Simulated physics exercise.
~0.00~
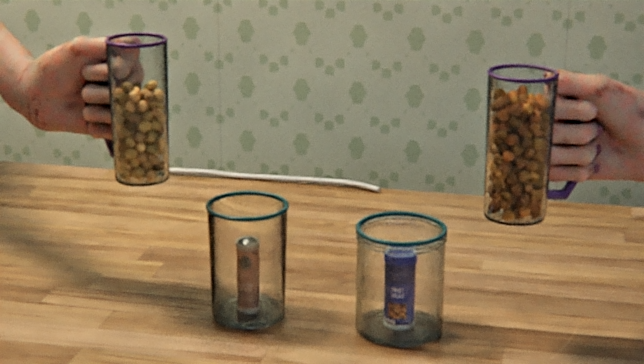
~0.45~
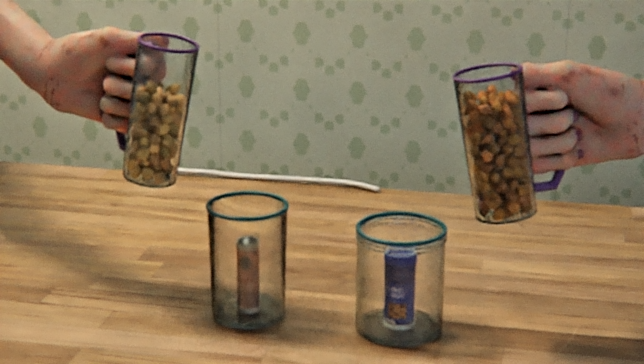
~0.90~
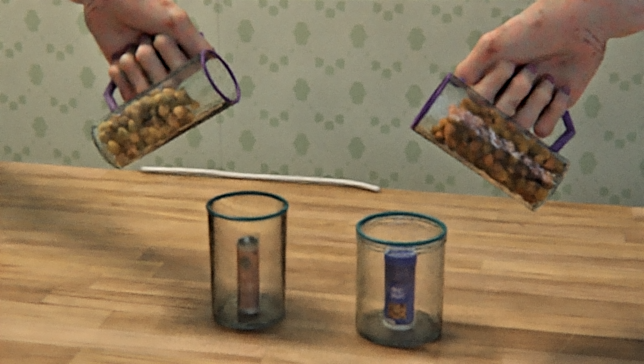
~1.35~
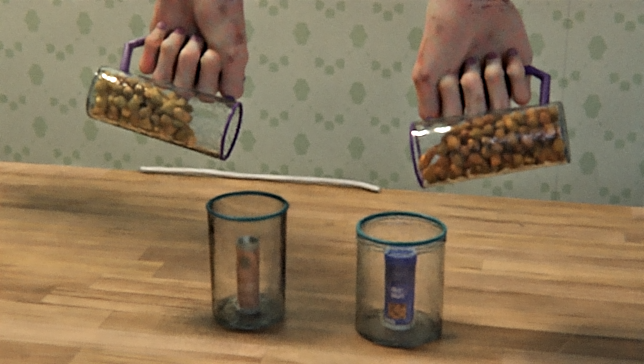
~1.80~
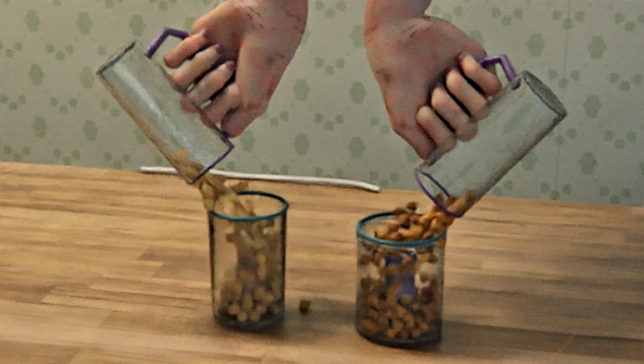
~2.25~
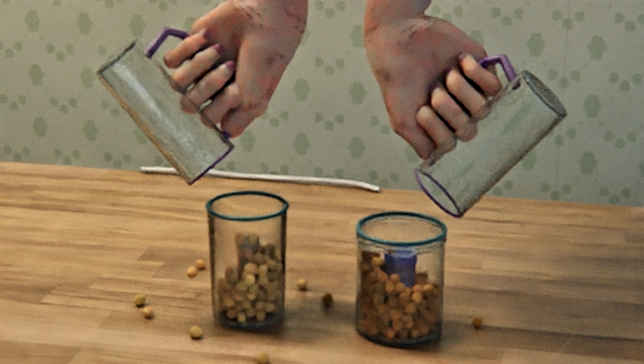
The video shows two hands tipping clear cups of small tan nuggets into a glass and a jar, each holding an upright object. The cups empty, some pieces scatter on the wooden counter, and both containers end partly filled with the objects still showing.
